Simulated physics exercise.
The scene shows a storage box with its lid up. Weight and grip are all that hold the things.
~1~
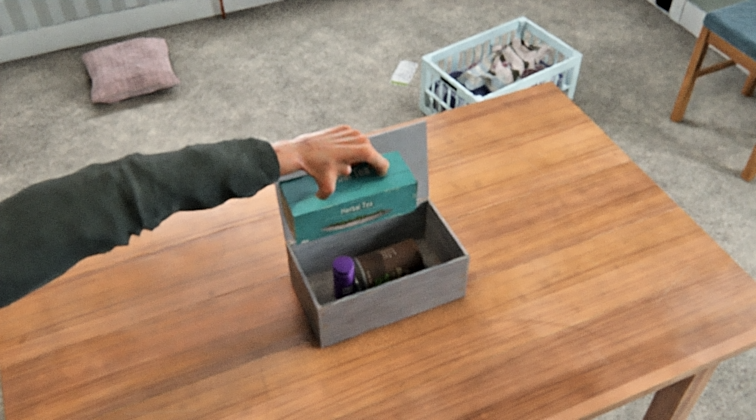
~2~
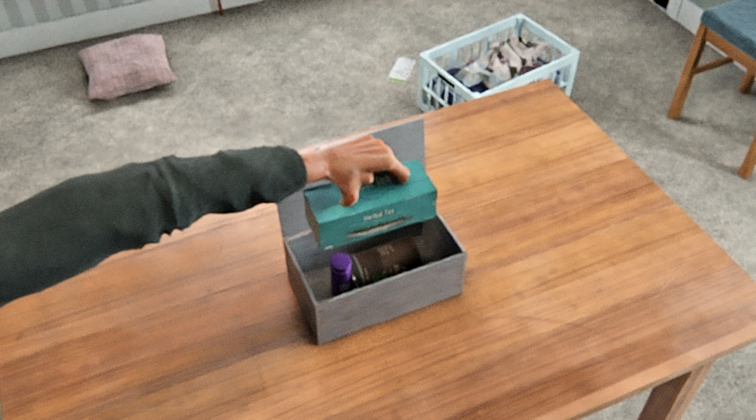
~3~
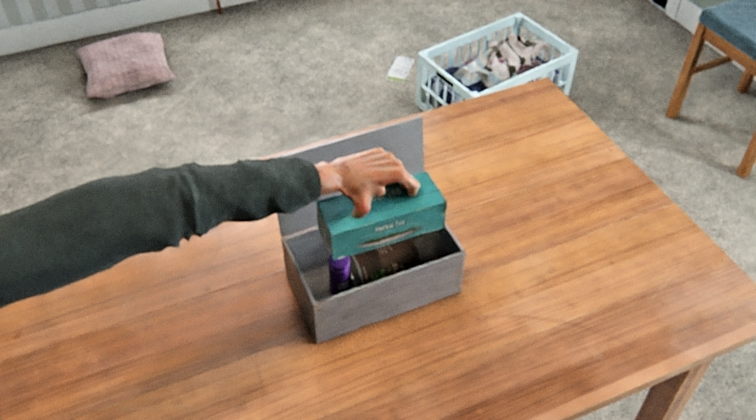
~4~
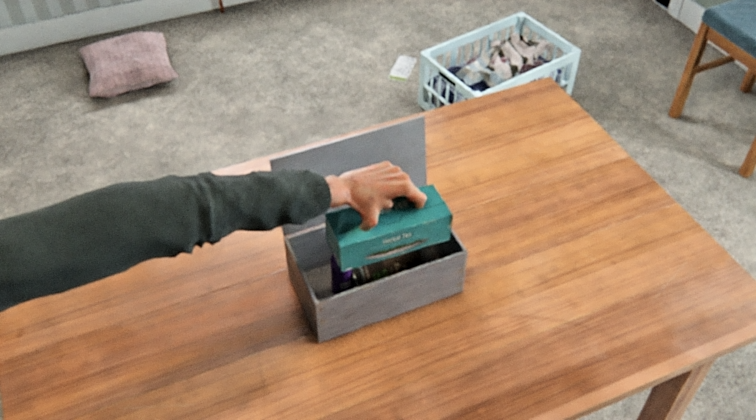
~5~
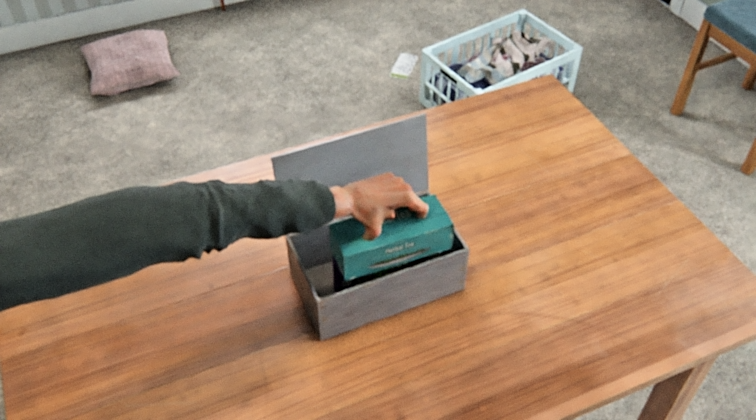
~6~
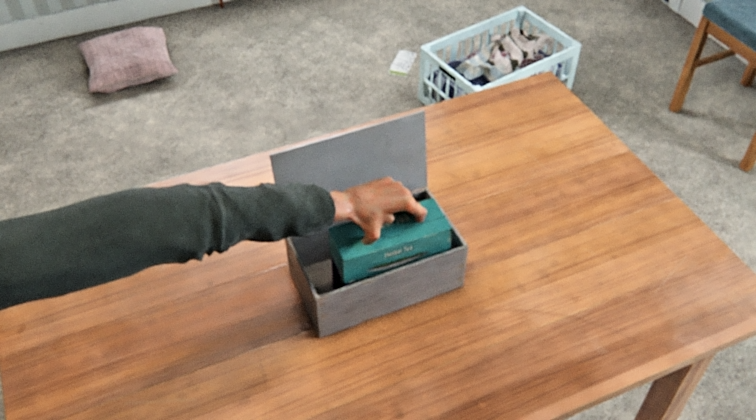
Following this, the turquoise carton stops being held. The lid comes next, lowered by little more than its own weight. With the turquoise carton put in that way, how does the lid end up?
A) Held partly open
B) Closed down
Closed down (B).
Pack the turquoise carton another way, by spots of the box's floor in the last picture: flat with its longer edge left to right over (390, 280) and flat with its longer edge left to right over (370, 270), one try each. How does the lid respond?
The lid goes all the way down the first time and stays partly open the second time.
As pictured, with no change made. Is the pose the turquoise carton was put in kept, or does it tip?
Result: It leans over.
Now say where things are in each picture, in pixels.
Still above its spot; turquoise carton (349, 197); purple shaker (344, 280), in the first picture.
Still above its spot; turquoise carton (371, 204); purple shaker (341, 277), in the second picture.
Still above its spot; turquoise carton (381, 215); purple shaker (340, 275), in the third picture.
Still above its spot; turquoise carton (388, 227); purple shaker (342, 275), in the fourth picture.
Still above its spot; turquoise carton (391, 237), in the fifth picture.
Put in, still held; turquoise carton (390, 240), in the sixth picture.
Then, 0.90 s after the last picture, lid starting down; turquoise carton tipped 66° from how it was near (392, 255); purple shaker tipped 12° from how it was; brown tin rolled a little.
Then, 1.30 s after the last picture, lid 78° above the rim; turquoise carton on its side near (391, 272); purple shaker tipped 5° from how it was; brown tin rolled a little.
Then, 1.70 s after the last picture, lid 51° above the rim; turquoise carton on its side near (391, 272); brown tin rolled a little; purple shaker slid a little.
Then, 2.20 s after the last picture, lid 8° above the rim; turquoise carton on its side near (391, 272); brown tin rolled a little; purple shaker slid a little.
At rest, lid shut; tipped over in the box, turquoise carton; the other 2 in place. Seen from the same camera at the end, turquoise carton near (391, 272).
